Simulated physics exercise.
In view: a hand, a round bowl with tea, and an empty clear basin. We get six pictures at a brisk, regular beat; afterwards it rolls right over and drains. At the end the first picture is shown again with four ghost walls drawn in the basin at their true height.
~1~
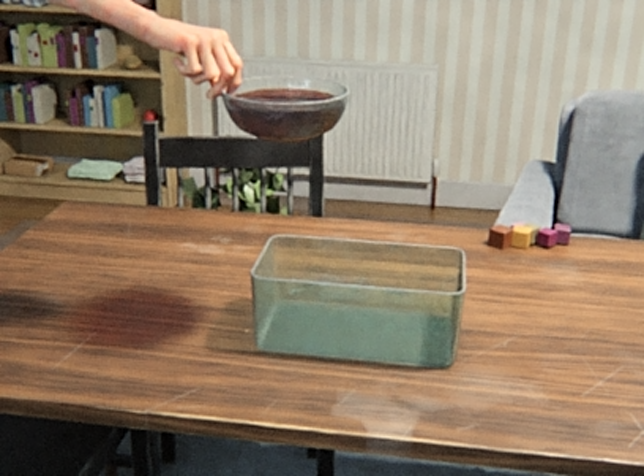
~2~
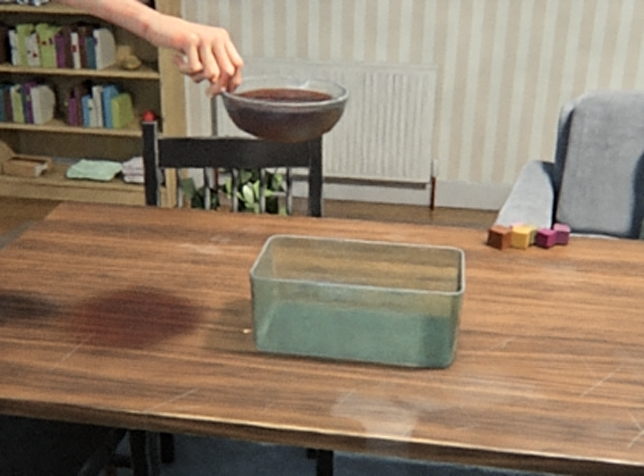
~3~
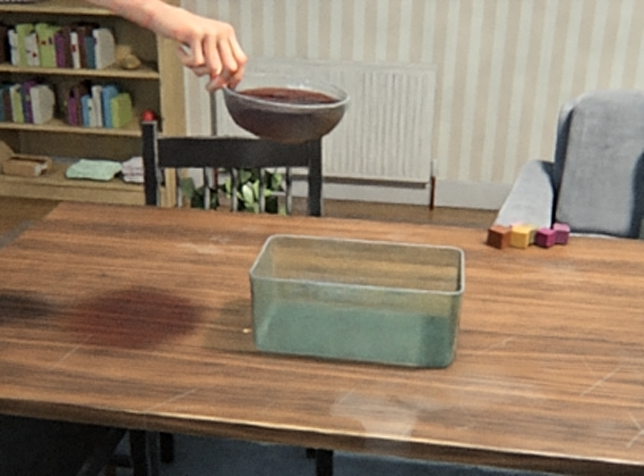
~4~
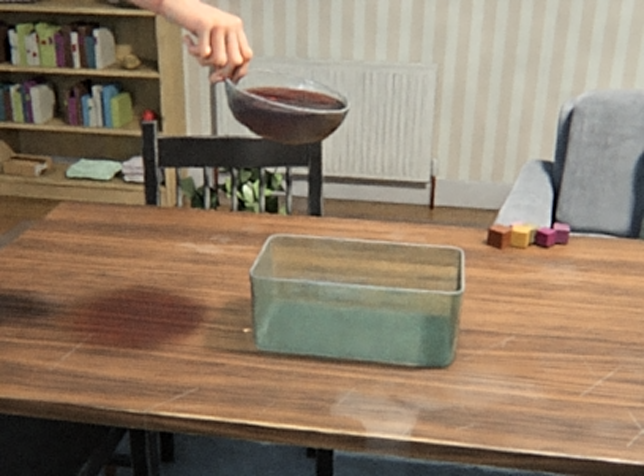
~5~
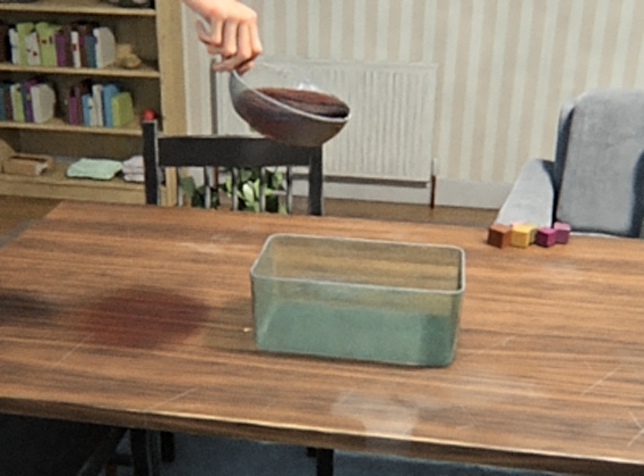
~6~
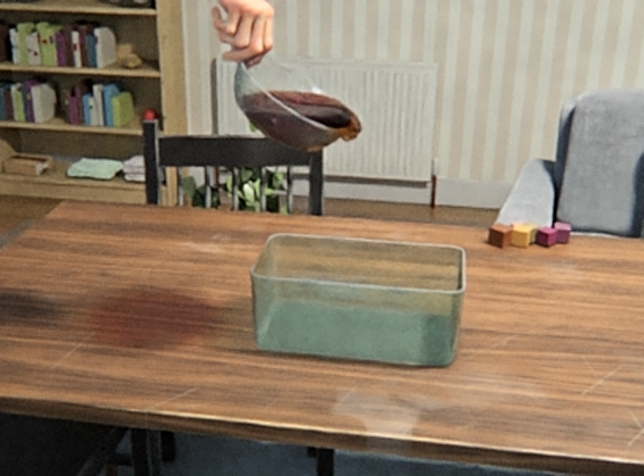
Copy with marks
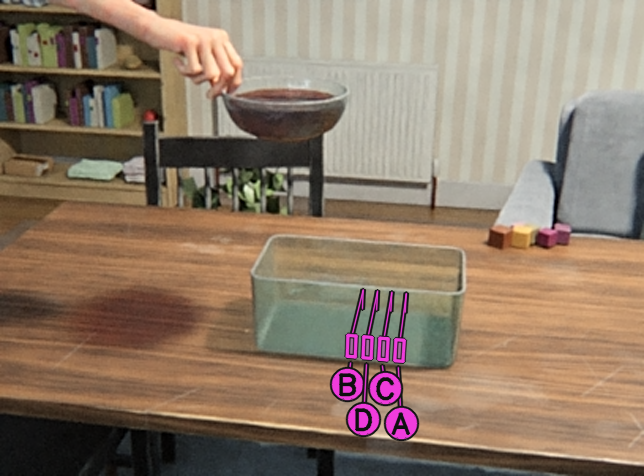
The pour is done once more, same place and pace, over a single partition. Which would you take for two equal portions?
I would pick place C.
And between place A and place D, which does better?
Here it is place D.
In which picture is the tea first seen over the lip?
In picture 5.
On the marked copy, A at (398, 367); B at (350, 362); C at (382, 365); D at (366, 364).
With A, about 70 % ends left of the wall and 27 % right of it; 3 % is lost outside.
With B, about 25 % ends left of the wall and 72 % right of it; 3 % is lost outside.
With C, about 52 % ends left of the wall and 46 % right of it.
With D, about 36 % ends left of the wall and 61 % right of it; 3 % is lost outside.
